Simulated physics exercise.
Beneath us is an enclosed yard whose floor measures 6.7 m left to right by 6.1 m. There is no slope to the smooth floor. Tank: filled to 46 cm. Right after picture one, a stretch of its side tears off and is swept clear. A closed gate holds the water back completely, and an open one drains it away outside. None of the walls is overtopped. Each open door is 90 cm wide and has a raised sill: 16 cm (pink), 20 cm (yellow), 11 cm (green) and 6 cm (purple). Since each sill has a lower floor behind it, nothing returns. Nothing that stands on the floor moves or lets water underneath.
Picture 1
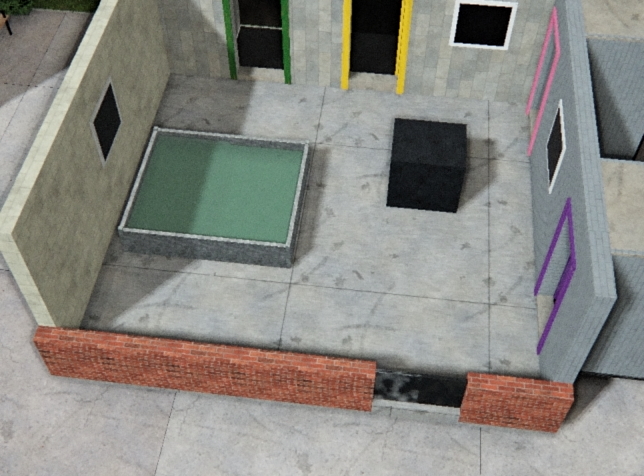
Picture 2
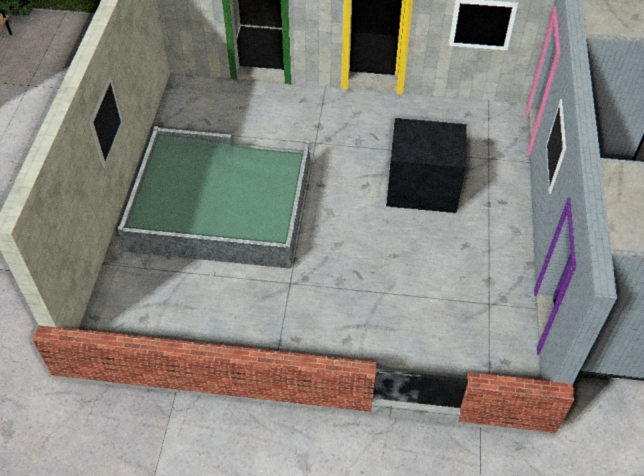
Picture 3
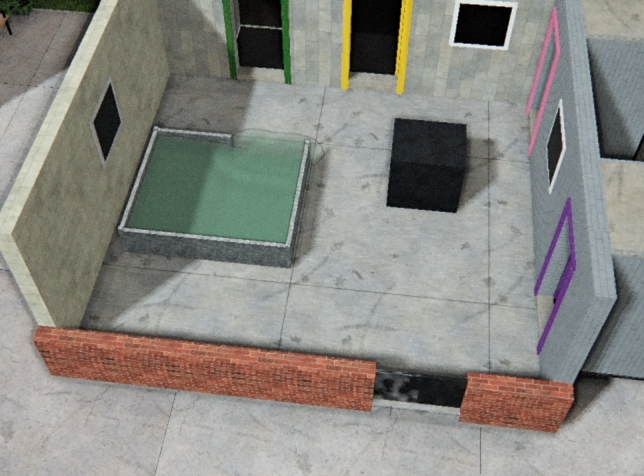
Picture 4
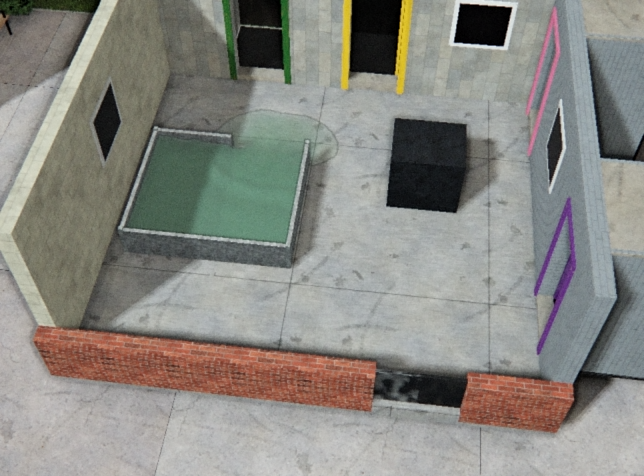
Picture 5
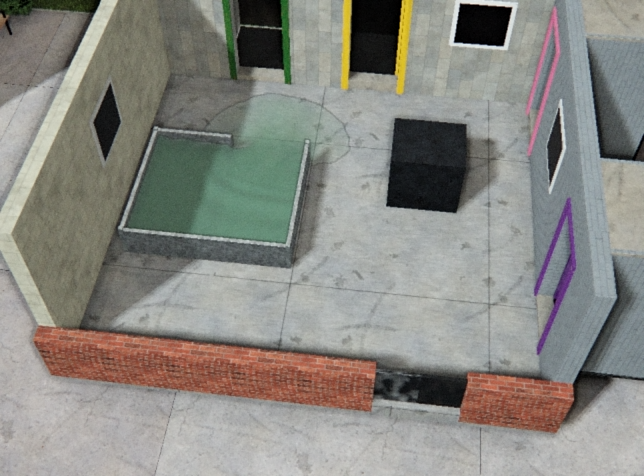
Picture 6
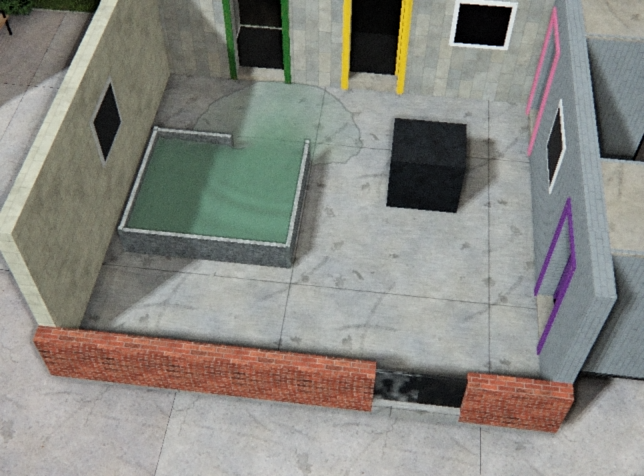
Greenish water sits still in a low, rectangular grey tank inside a walled yard, left of a dark block, until a section of the tank's far side disappears. Water then pours through the gap onto the concrete floor, spreading in a thin, rounded sheet toward the back wall and rightward.
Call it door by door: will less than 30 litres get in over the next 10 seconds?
Pink door - yes, less; yellow door - yes, less; green door - no, 30 litres or more; purple door - yes, less.
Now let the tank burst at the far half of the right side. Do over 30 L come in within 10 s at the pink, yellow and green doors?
Then pink does not exceed it, yellow does not exceed it, green does not exceed it.
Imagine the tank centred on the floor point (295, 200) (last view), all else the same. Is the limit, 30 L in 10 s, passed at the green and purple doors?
Lab note: Green door limit not exceeded; purple door limit not exceeded.
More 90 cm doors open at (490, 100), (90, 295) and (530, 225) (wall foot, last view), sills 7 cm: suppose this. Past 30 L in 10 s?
Well, the first is on the high side, the second is on the low side, and the third is on the low side.
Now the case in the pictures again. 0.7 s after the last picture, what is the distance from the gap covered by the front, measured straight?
Distance: Approx. 2.6 m.
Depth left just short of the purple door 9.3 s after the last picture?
Around 4.0 cm deep.
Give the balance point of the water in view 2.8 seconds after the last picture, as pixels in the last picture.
Its balance point lies near (266, 165).
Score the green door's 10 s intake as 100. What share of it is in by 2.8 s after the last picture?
Roughly 75 percent is in by then.
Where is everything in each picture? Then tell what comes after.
In the first frame, still water, 46 cm deep, in the tank at (219, 187).
In the second frame, water pours out on the tank's far side and has run 0.7 m, to (310, 157); typically 7 cm deep outside, 46 cm at the tank's back.
In the third frame, the front is at (315, 147), 0.9 m from the gap on the tank's far side; 0.9 m2 of floor is under water; 46 cm left at the back of the tank.
In the fourth frame, water pours out on the tank's far side and has run 1.3 m, to (258, 113); typically 6 cm deep outside, 46 cm at the tank's back.
In the fifth frame, the front is at (265, 98), 1.6 m from the gap on the tank's far side; 2.7 m2 of floor is under water; 46 cm left at the back of the tank.
In the sixth frame, water pours out on the tank's far side and has run 2.1 m, to (265, 82); typically 4 cm deep outside, 46 cm at the tank's back.
Then, 0.7 s after the last picture water covers 15 % of the floor and is deepest (28 cm) near (288, 160); pink door not reached, yellow door 11 cm at the sill, 0 L in, green door 24 cm at the sill, 22 L in, purple door not reached.
Then, 1.5 s after the last picture water covers 20 % of the floor and is deepest (30 cm) near (303, 90); pink door not reached, yellow door 20 cm at the sill, 0 L in, green door 25 cm at the sill, 71 L in, purple door not reached.
Then, 2.8 s after the last picture water covers 35 % of the floor and is deepest (23 cm) near (519, 108); pink door 20 cm at the sill, 2 L in, yellow door 15 cm at the sill, 1 L in, green door 20 cm at the sill, 143 L in, purple door not reached.
Then, 5.3 s after the last picture water covers 60 % of the floor and is deepest (16 cm) near (302, 96); pink door 12 cm at the sill, 11 L in, yellow door 11 cm at the sill, 1 L in, green door 13 cm at the sill, 187 L in, purple door 3 cm at the sill, 0 L in.
Then, 9.3 s after the last picture water covers 80 % of the floor and is deepest (12 cm) near (519, 115); pink door 11 cm at the sill, 11 L in, yellow door 7 cm at the sill, 1 L in, green door 8 cm at the sill, 192 L in, purple door 4 cm at the sill, 0 L in.
